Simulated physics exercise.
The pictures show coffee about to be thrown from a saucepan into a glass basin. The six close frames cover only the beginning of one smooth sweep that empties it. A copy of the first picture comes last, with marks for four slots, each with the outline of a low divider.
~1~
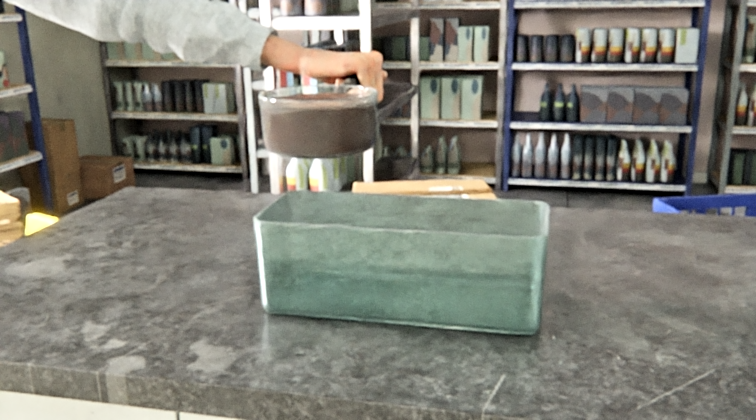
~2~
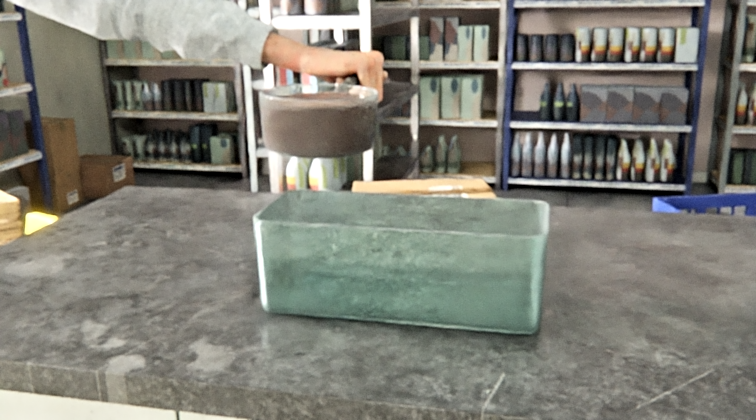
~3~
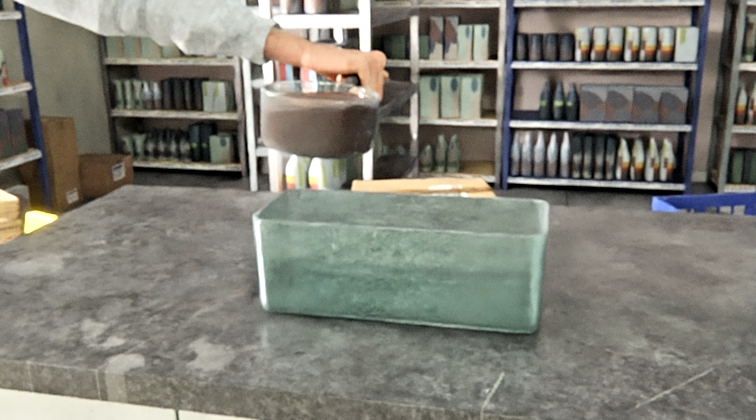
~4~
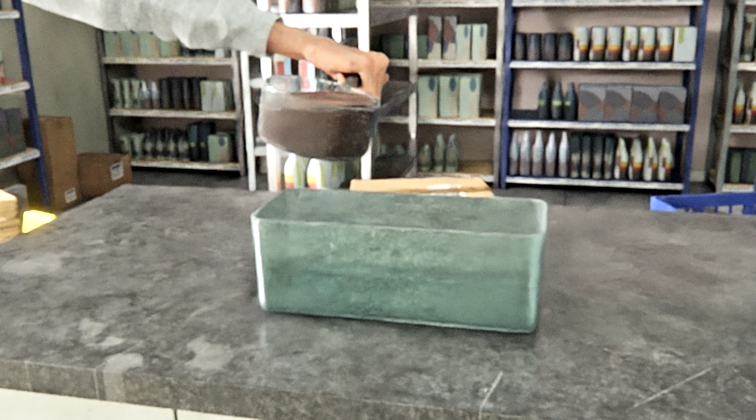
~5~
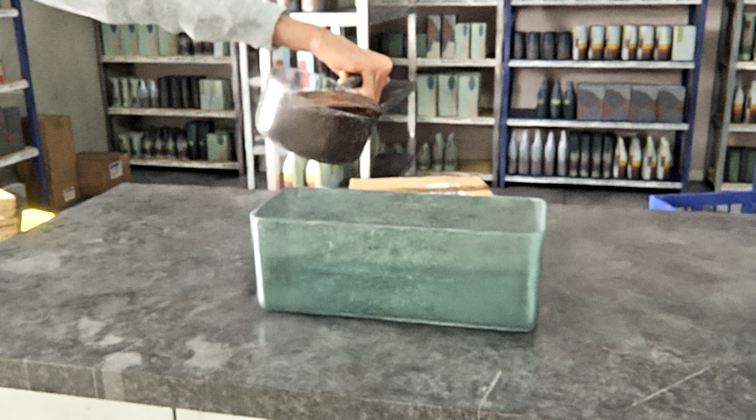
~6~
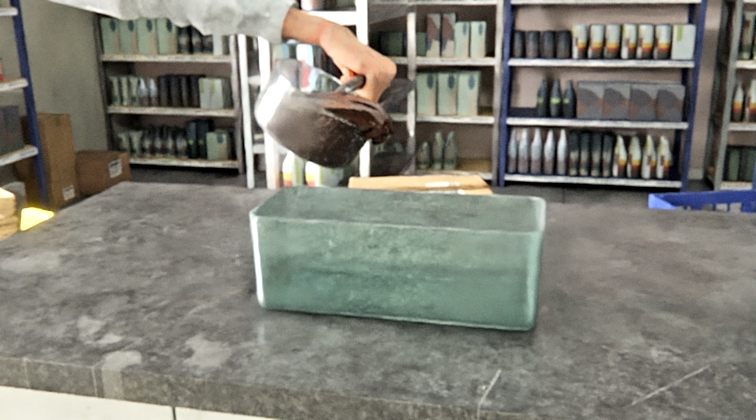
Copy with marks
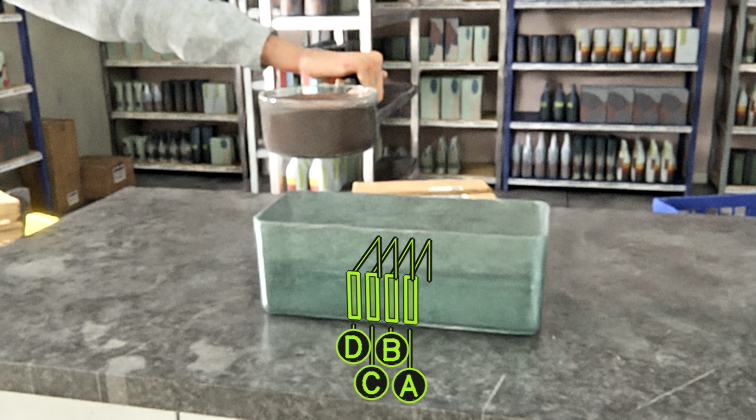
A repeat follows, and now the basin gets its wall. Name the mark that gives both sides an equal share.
A.
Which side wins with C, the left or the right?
The right one.
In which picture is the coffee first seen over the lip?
In picture 5.
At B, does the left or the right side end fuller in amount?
The right side.
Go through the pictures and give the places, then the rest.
Upright, lip at (373, 93); basin from (264, 309) to (540, 332); nothing has left yet.
Upright, lip at (374, 94); nothing has left yet.
Tipped about 6°, lip at (375, 98); nothing has left yet.
Tipped about 13°, lip at (376, 105); nothing has left yet.
Tipped about 23°, lip at (377, 114); coffee is over the lip, down to (377, 114).
Tipped about 34°, lip at (376, 125); coffee is over the lip, down to (382, 140).
On the marked copy, A at (409, 329); B at (390, 328); C at (372, 326); D at (353, 324).
If A is chosen, about 50 % ends left of the wall and 49 % right of it.
If B is chosen, about 29 % ends left of the wall and 70 % right of it.
If C is chosen, about 13 % ends left of the wall and 86 % right of it.
If D is chosen, about 3 % ends left of the wall and 96 % right of it.
